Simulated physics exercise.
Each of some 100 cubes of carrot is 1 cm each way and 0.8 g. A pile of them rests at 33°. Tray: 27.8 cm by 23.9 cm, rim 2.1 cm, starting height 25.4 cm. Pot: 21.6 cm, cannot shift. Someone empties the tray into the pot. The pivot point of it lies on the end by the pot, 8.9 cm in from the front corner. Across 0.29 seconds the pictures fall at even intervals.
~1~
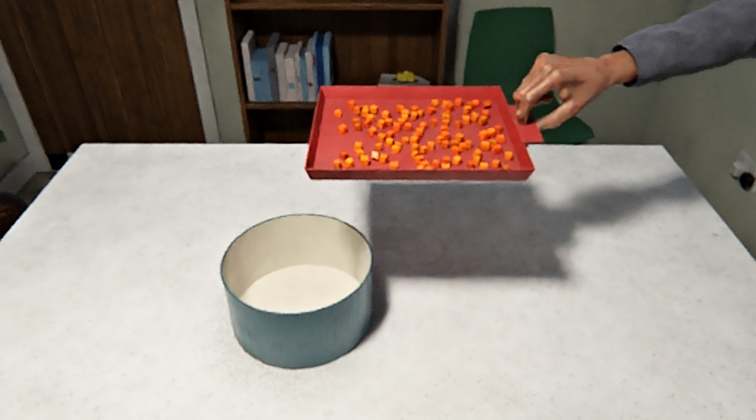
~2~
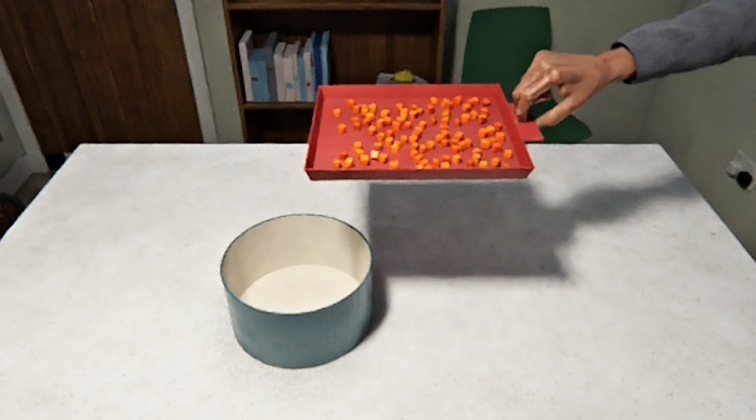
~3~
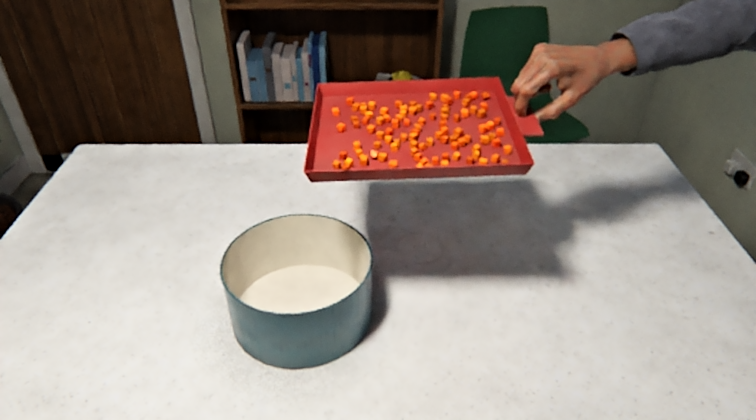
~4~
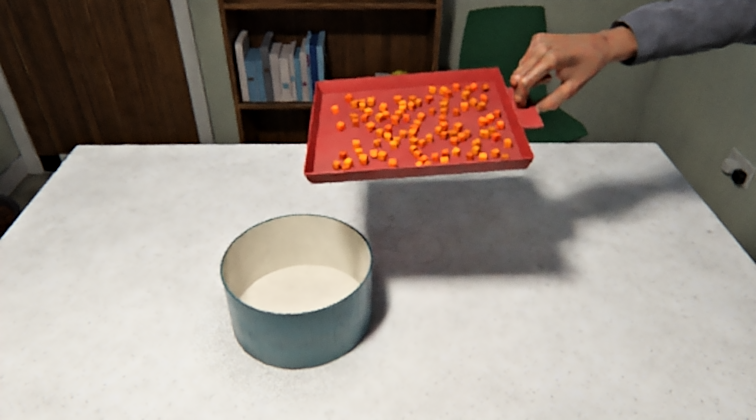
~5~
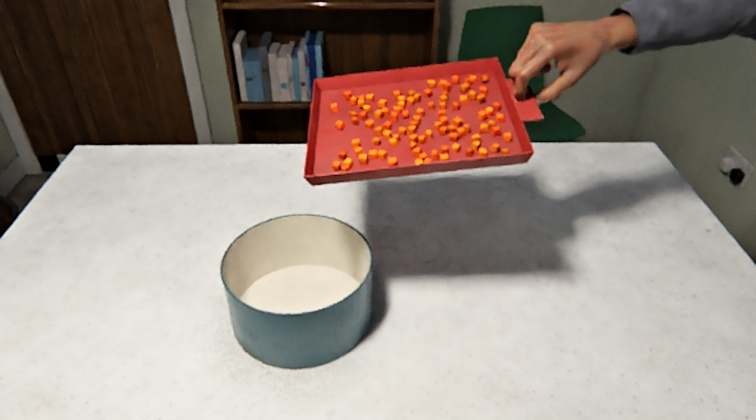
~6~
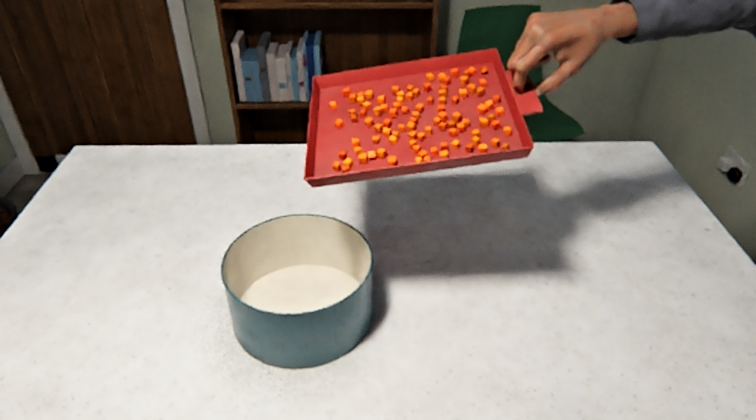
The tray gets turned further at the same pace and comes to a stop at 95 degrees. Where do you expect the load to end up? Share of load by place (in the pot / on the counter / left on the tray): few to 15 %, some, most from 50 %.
Pot: Most; counter: Few; tray: Few.
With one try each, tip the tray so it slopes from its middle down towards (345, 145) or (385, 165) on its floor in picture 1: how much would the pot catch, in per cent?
85 and 70 %.
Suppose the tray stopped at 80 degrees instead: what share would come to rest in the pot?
That would be around 55 percent.
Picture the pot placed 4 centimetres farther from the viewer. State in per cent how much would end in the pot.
It would come to roughly 95 percent.
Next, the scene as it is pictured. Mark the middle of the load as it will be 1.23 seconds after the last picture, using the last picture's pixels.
Load centre, approx.: (319, 205) px.
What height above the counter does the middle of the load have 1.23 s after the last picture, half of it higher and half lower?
Some 20 cm.
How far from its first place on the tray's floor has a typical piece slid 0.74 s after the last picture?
12 cm.
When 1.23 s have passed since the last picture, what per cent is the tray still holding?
Around 50 percent of it.
Then, 0.74 s after the last picture, tilt 51 degrees; the tray holds 95 %, the pot 0 %.
Then, 1.23 s after the last picture, tilt 77 degrees; the tray holds 50 %, the pot 45 %.
Then, 1.79 s after the last picture, tilt 95 degrees; the tray holds 20 %, the pot 60 %.
In the end, pot 100 %, counter 0 %, tray 0 %.
